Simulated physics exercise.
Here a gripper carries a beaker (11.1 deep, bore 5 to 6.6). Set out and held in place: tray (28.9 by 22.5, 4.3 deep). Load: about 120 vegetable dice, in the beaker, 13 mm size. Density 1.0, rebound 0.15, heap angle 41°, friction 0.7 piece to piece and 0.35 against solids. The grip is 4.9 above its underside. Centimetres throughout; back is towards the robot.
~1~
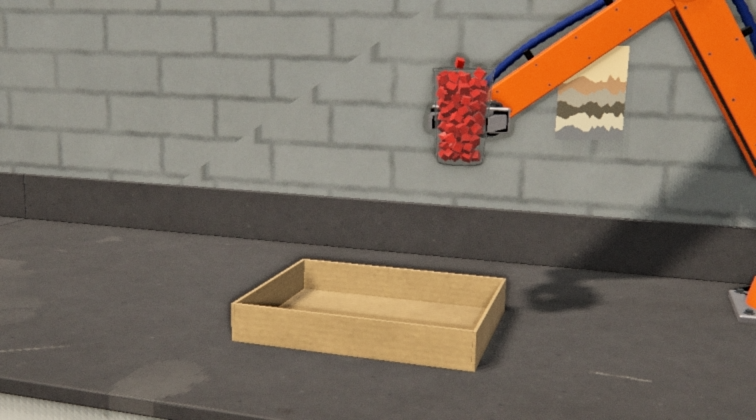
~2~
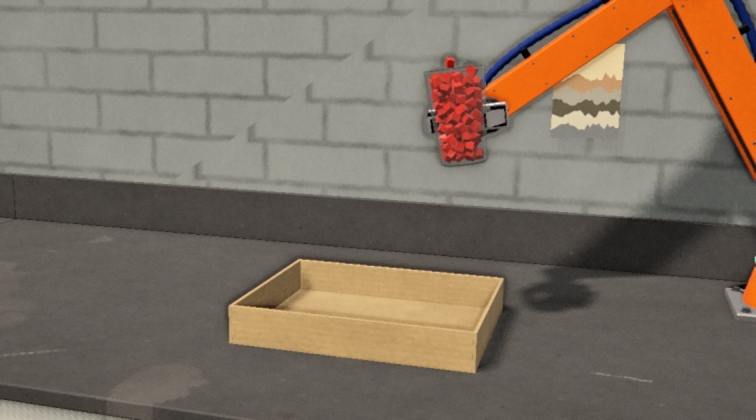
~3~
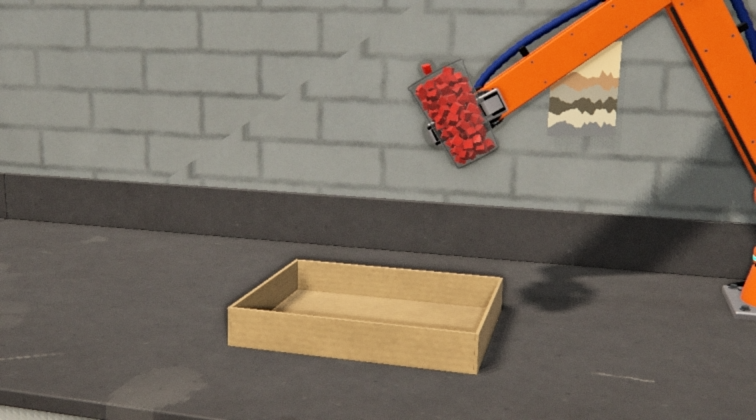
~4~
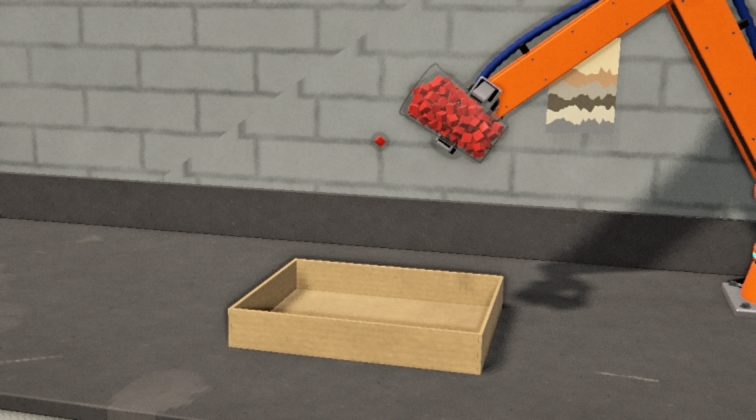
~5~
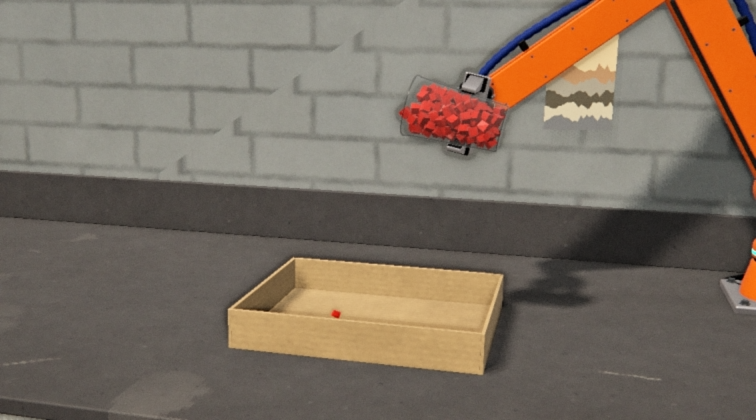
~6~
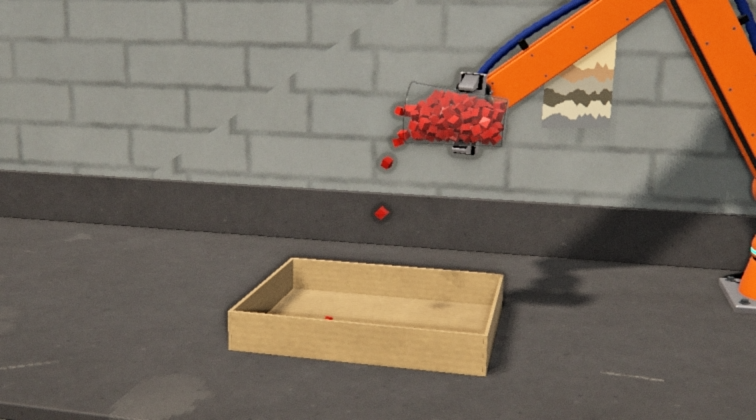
Above a wooden tray, a robot arm tilts a clear container, and red pieces drop out.
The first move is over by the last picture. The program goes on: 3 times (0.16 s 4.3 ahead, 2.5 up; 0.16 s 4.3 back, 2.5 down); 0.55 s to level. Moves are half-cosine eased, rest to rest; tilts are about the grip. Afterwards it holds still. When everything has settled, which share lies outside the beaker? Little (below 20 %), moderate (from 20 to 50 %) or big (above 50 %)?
Answer: Big; above 50 % of the vegetable dice finish outside the beaker.
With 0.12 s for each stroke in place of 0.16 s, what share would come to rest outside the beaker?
Then about 100 per cent.
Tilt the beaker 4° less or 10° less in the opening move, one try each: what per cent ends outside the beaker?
About 80 and 65 per cent.
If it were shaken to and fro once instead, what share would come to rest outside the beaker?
In that case some 55 per cent.
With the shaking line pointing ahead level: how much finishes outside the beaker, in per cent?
Some 85 per cent.
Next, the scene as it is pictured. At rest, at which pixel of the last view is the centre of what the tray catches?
Near (339, 317).
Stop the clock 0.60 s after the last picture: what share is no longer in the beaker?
Near 75 per cent so far.
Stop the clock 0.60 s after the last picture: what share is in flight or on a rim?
About 18 per cent.
Then, 0.60 s after the last picture, tilted 86° forward, highest piece 28 above the table; 64 in the tray, 30 in the beaker, 21 in flight or on a rim.
Then, 1.21 s after the last picture, tilted 50° forward, highest piece 29 above the table; 100 in the tray, 15 in the beaker.
Then, 1.71 s after the last picture, level, highest piece 25 above the table; 100 in the tray, 15 in the beaker.
Then, 2.76 s after the last picture, level, highest piece 25 above the table; 100 in the tray, 15 in the beaker.
Final count, 100 in the tray, 15 in the beaker. That is 87 % outside the beaker.
